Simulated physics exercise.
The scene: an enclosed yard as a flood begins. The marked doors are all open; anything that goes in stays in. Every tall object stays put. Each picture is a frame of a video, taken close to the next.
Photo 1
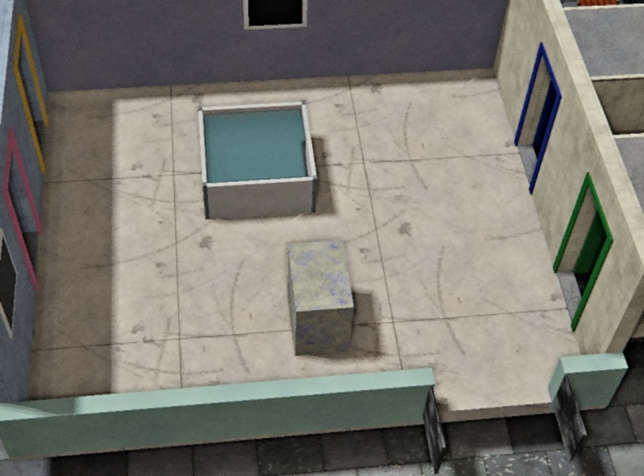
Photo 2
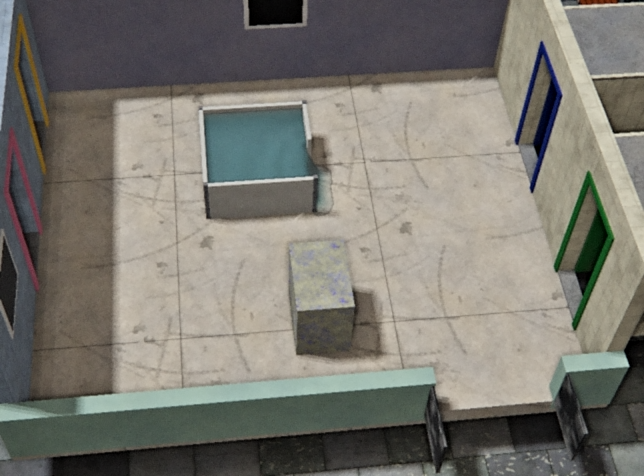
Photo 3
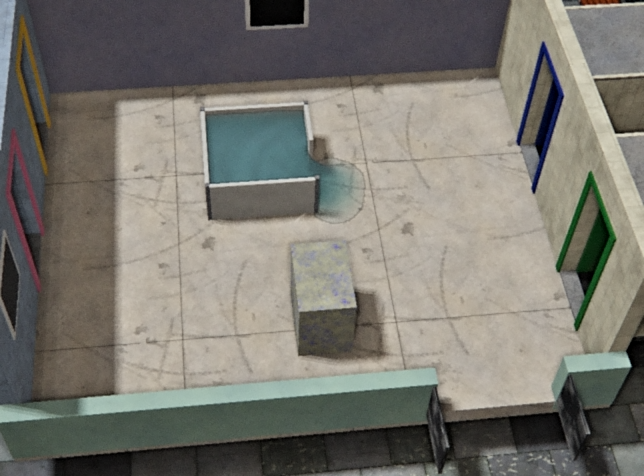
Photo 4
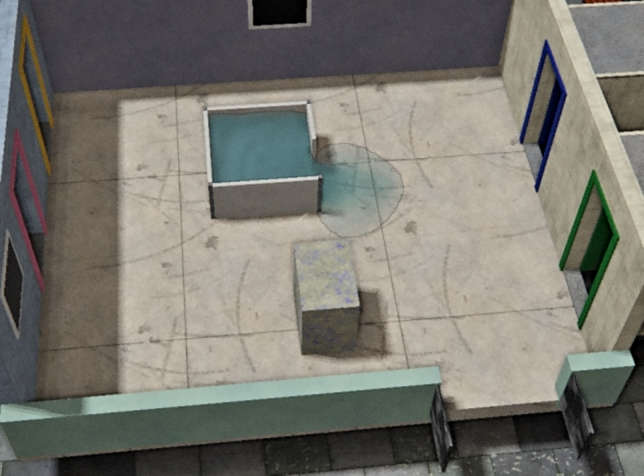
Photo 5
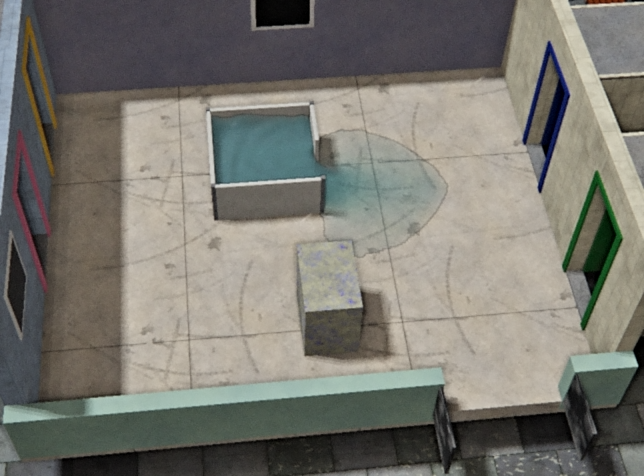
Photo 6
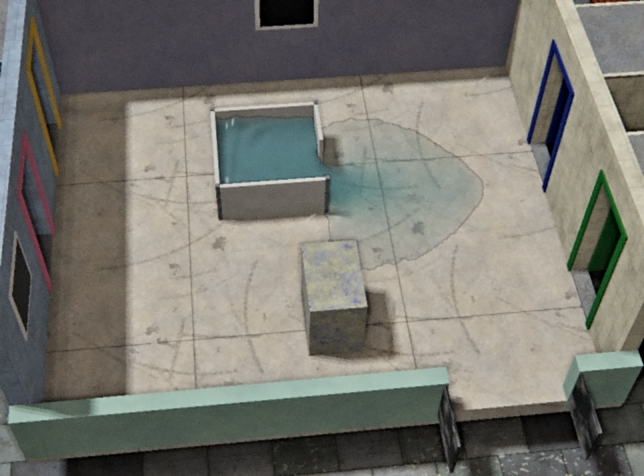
At the start, a square tank of blue-green water stands whole and still in a walled yard, behind a mottled stone block. Water then pours from the tank's right side onto the pale floor, and the puddle spreads rightward, widening into a broad, thin sheet as the view shifts slightly.
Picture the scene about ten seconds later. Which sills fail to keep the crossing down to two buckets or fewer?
The green door fails to; the yellow door keeps it down; the blue door fails to; the pink door keeps it down.
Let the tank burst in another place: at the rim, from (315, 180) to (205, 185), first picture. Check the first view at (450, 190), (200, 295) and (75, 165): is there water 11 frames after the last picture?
The first point is spared, the second soaked, the third spared.
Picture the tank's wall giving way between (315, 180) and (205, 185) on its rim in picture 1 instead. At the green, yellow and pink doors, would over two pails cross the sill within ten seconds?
I'd say the green one crosses the line, the yellow one stays shy of the line and the pink one stays shy of the line.
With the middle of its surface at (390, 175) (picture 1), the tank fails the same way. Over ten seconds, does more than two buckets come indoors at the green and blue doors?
The way I see it, green tops the mark and blue tops the mark.
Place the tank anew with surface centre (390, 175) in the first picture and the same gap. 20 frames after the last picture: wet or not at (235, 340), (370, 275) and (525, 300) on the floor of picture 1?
In the order asked: Not reached, not reached, reached by the flood.
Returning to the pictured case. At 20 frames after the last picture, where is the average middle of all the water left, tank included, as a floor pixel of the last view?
Around pixel (392, 199) of the last picture.
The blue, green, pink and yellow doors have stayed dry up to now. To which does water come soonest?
The one in blue is the one.
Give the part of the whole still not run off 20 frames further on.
Close to 88 %.
A moment on, water covers 25 % of the floor; the green door not reached, the yellow door not reached, the blue door under two buckets in, the pink door not reached.
Next, water covers 35 % of the floor; the green door under two buckets in, the yellow door not reached, the blue door over two buckets in, the pink door not reached.
Then, water covers 35 % of the floor; the green door over two buckets in, the yellow door not reached, the blue door far over two buckets in, the pink door not reached.
Later, water covers 45 % of the floor; the green door over two buckets in, the yellow door not reached, the blue door far over two buckets in, the pink door not reached.
In the end, water covers 60 % of the floor; the green door over two buckets in, the yellow door not reached, the blue door far over two buckets in, the pink door not reached.
